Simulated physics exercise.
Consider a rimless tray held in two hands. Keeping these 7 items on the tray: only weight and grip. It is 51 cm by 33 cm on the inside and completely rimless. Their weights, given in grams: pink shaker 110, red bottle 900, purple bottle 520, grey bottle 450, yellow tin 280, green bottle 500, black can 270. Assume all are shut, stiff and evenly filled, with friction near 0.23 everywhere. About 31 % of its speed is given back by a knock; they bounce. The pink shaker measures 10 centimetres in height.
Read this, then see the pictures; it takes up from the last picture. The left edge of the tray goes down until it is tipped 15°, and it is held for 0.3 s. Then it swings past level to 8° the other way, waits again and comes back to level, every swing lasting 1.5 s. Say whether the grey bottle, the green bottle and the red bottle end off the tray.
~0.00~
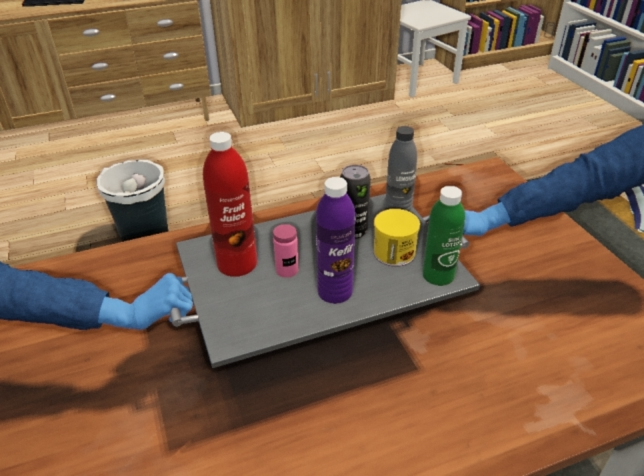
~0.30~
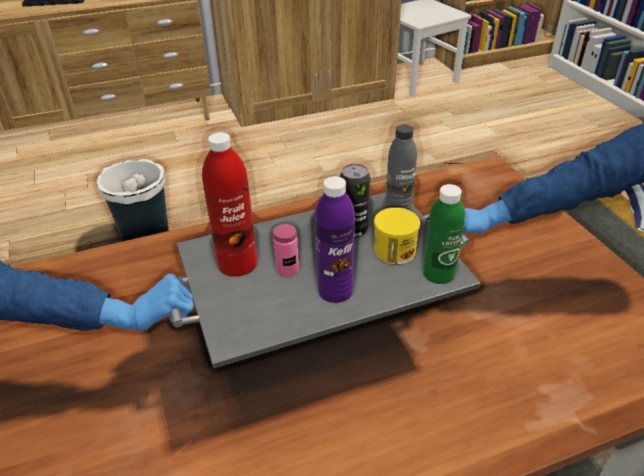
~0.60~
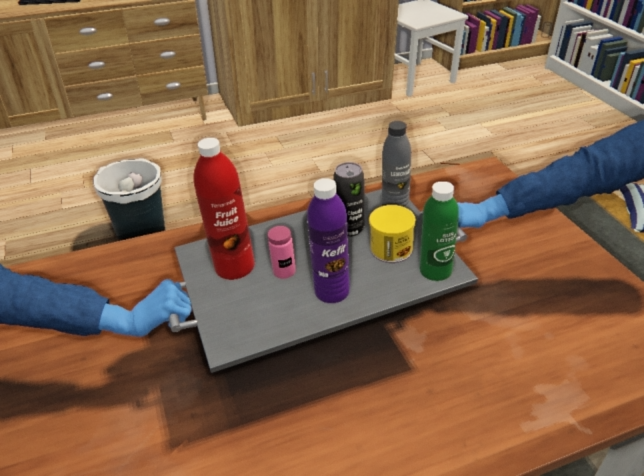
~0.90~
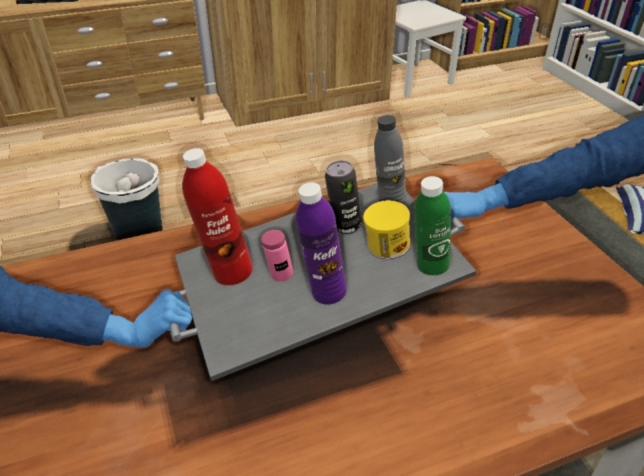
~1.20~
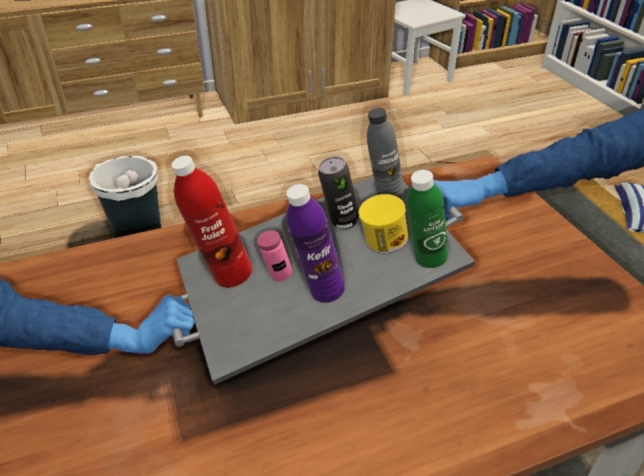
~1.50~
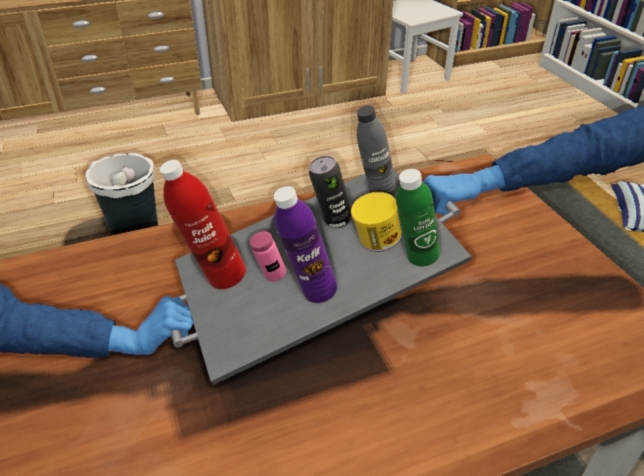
One by one: The grey bottle does not exit; the green bottle does not exit; the red bottle exits.
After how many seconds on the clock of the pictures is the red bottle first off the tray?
Near 2.0 s on the clock.
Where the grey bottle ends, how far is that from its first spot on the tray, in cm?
About 27 cm.
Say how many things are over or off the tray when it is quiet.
The count is 3.
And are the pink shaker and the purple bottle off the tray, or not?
Result: Pink shaker goes out of bounds, purple bottle goes out of bounds.
By 2.00 s, tray at 15°, left edge down; grey bottle 10 cm from its spot near (337, 170); red bottle 9 cm from its spot near (160, 243); green bottle 10 cm from its spot near (374, 238).
By 2.30 s, tray at 12°, left edge down; red bottle now off the tray; green bottle 19 cm from its spot near (330, 259); grey bottle 19 cm from its spot near (297, 188).
By 2.70 s, tray at 2°, left edge down; pink shaker and purple bottle now off the tray; grey bottle 27 cm from its spot near (271, 197); green bottle 26 cm from its spot near (299, 268).
By 3.30 s, tray at 8°, right edge down; grey bottle 27 cm from its spot near (279, 192); green bottle 26 cm from its spot near (309, 261); black can 24 cm from its spot.
When it is over (5.6 s), off the tray, pink shaker, red bottle and purple bottle; not toppled but over 5 cm from the start, grey bottle, yellow tin, green bottle and black can. End places, in pixels of the last picture, grey bottle near (272, 195), green bottle near (302, 266).
